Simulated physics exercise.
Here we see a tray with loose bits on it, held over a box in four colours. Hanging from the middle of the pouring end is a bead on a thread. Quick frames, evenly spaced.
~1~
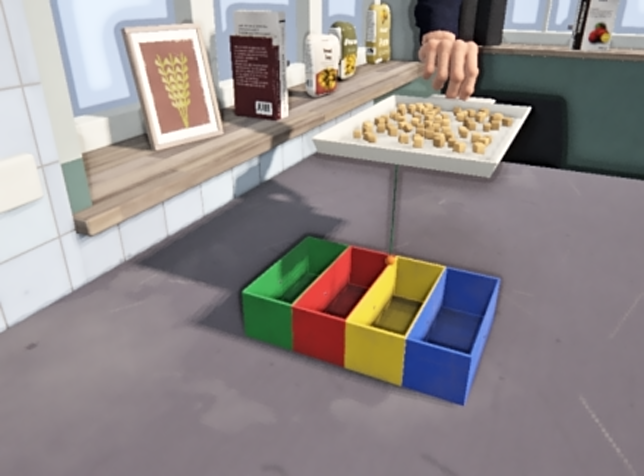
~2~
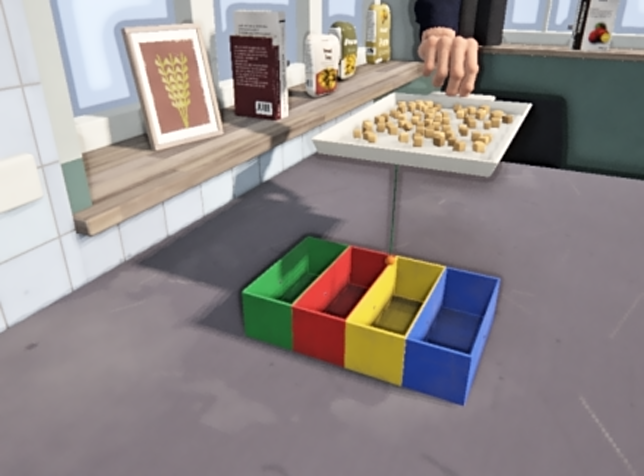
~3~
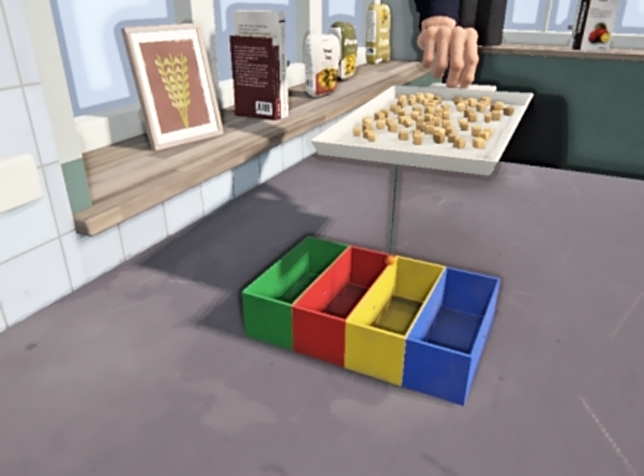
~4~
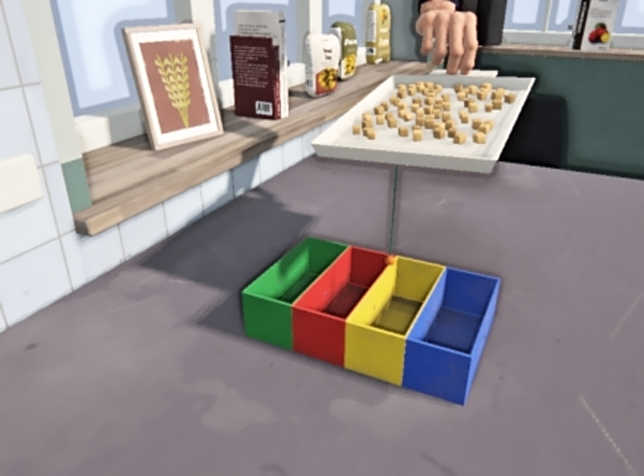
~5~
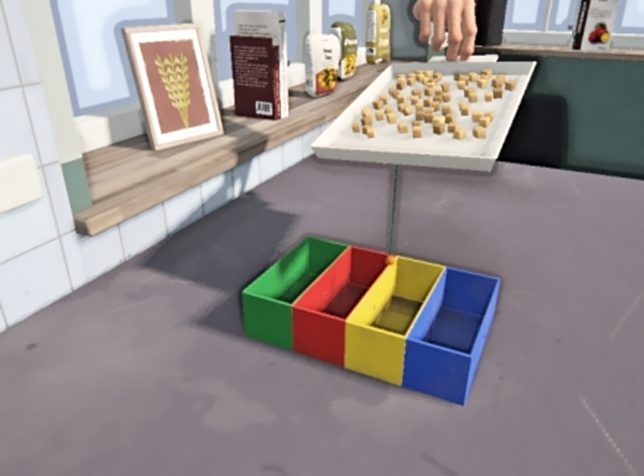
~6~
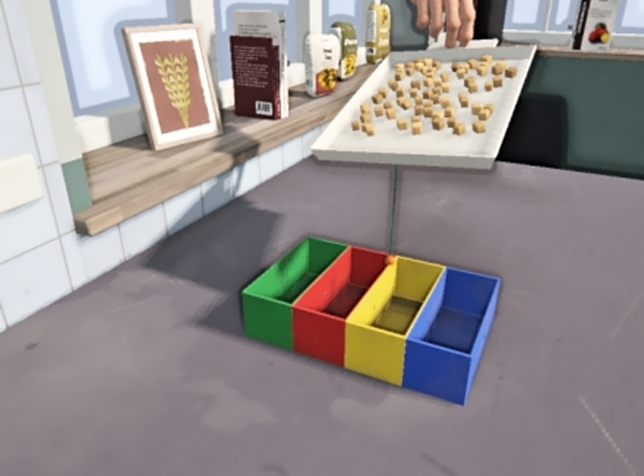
On a grey surface beside a tiled wall and wooden shelf, a hand holds the far edge of a white tray of small wooden cubes above a green, red, yellow and blue box. The tray starts nearly level, then the hand gradually raises its far side, tilting it toward the viewer.
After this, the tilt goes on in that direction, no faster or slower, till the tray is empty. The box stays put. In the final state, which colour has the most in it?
Most ends up in green.
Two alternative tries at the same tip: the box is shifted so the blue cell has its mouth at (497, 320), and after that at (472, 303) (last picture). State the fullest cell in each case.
Run one gives that green cell; run two gives the cell in green.
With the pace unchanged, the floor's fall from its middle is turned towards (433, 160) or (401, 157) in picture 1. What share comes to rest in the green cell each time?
That comes to 0 per cent the first time and 20 per cent the second.
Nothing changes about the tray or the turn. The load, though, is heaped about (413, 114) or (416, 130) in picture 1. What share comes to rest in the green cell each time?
50 and 40 per cent.
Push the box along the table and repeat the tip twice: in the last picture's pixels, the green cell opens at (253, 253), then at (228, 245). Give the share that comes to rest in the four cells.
You'd see roughly 100 per cent first and roughly 90 per cent second.
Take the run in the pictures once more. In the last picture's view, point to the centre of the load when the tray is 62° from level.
I'd put the middle close to (344, 155).
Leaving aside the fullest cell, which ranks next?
That one is the cell in red.
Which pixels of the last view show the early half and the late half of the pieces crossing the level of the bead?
First part (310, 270), rest (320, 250).
Soon, tray tipped steeply; most on the tray; a stray few in the red cell; about a quarter falling or outside the box.
A while on, tray tipped past a quarter turn; a small part on the tray; about a third in the green cell; about a quarter in the red cell; a stray few in the blue cell; about a quarter falling or outside the box.
Towards the end, tray tipped past a quarter turn; about half in the green cell; about a third in the red cell; a stray few in the blue cell; a small part falling or outside the box.
Finally, tray tipped past a quarter turn; about half in the green cell; about a third in the red cell; a stray few in the blue cell; none in the yellow cell; a small part outside the box.
